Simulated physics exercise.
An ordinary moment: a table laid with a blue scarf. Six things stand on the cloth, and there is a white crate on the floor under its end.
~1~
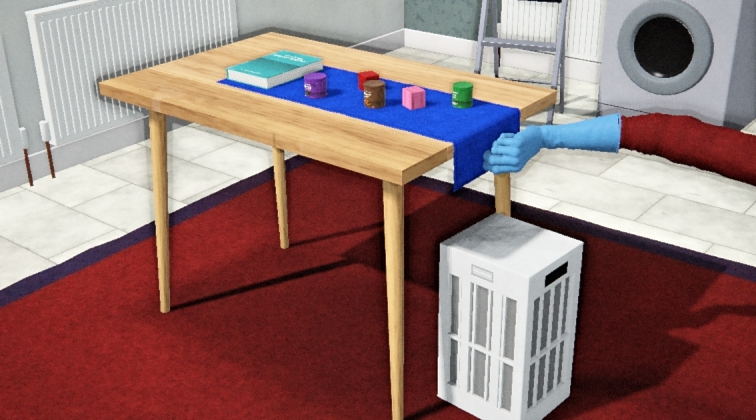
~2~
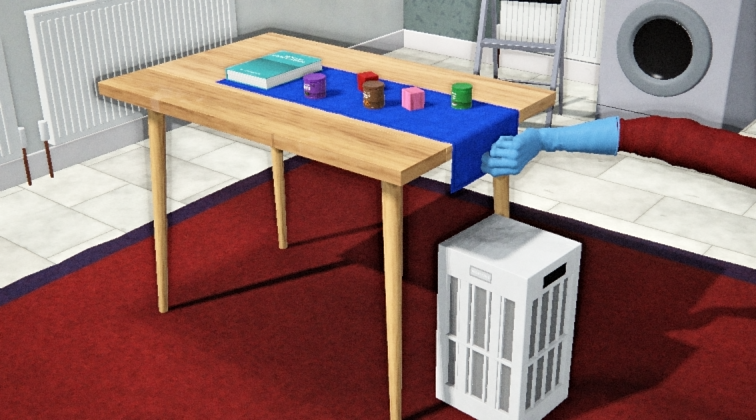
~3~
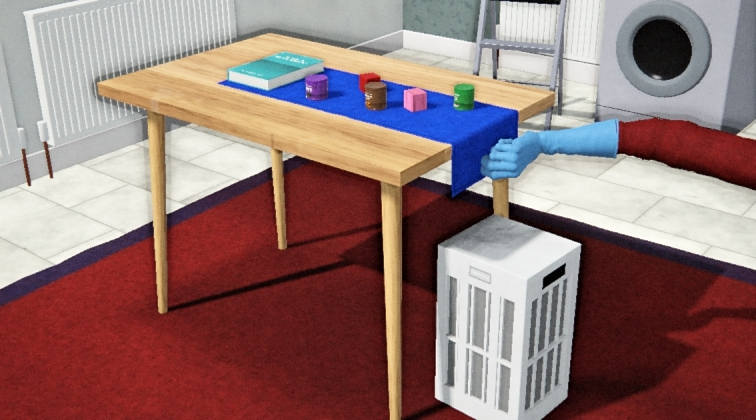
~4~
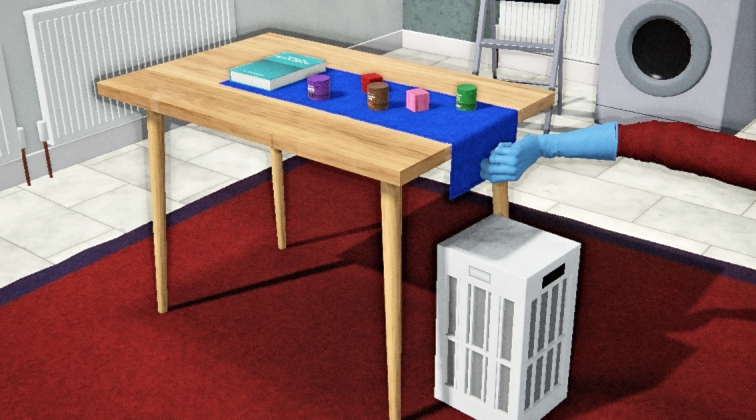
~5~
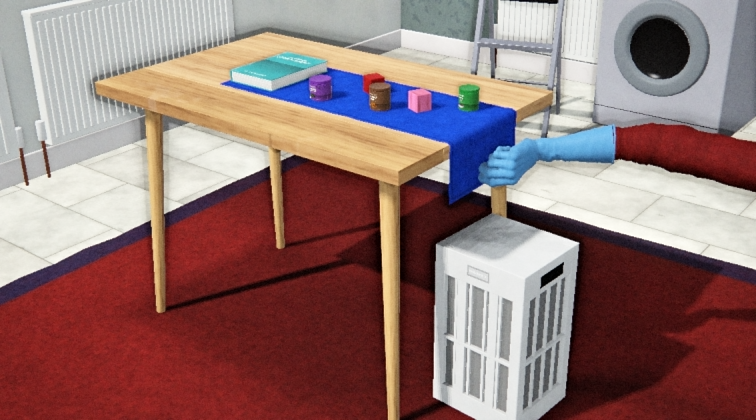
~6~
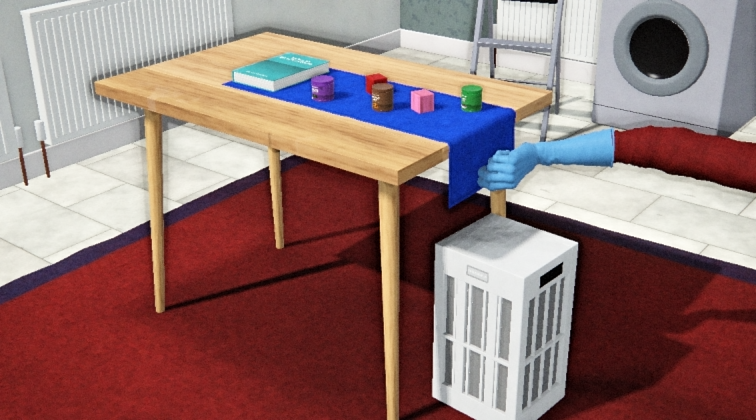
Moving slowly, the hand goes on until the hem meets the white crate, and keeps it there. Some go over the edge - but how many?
One goes over.
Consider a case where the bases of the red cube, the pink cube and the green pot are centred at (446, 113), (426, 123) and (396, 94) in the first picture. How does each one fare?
The red cube ends up off the top, the pink cube ends up off the top, the green pot ends up on top still.
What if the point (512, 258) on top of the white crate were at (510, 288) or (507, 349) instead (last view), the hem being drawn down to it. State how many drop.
The count would be 2 and then 4.
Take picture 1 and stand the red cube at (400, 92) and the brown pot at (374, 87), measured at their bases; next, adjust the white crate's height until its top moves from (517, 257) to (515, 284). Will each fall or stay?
The red cube stays put; the brown pot stays put.
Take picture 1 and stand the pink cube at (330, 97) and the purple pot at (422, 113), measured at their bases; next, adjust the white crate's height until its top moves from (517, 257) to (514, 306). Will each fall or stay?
First the pink cube: It is still up there. Then the purple pot: It ends off the top.
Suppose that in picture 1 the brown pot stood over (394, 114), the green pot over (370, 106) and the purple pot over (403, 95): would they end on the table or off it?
Short version: Brown pot stays, green pot stays, purple pot stays.
Soon after, hem on the crate; green pot gone.
In the end, hem on the crate; green pot gone. The count of fallen things is one.
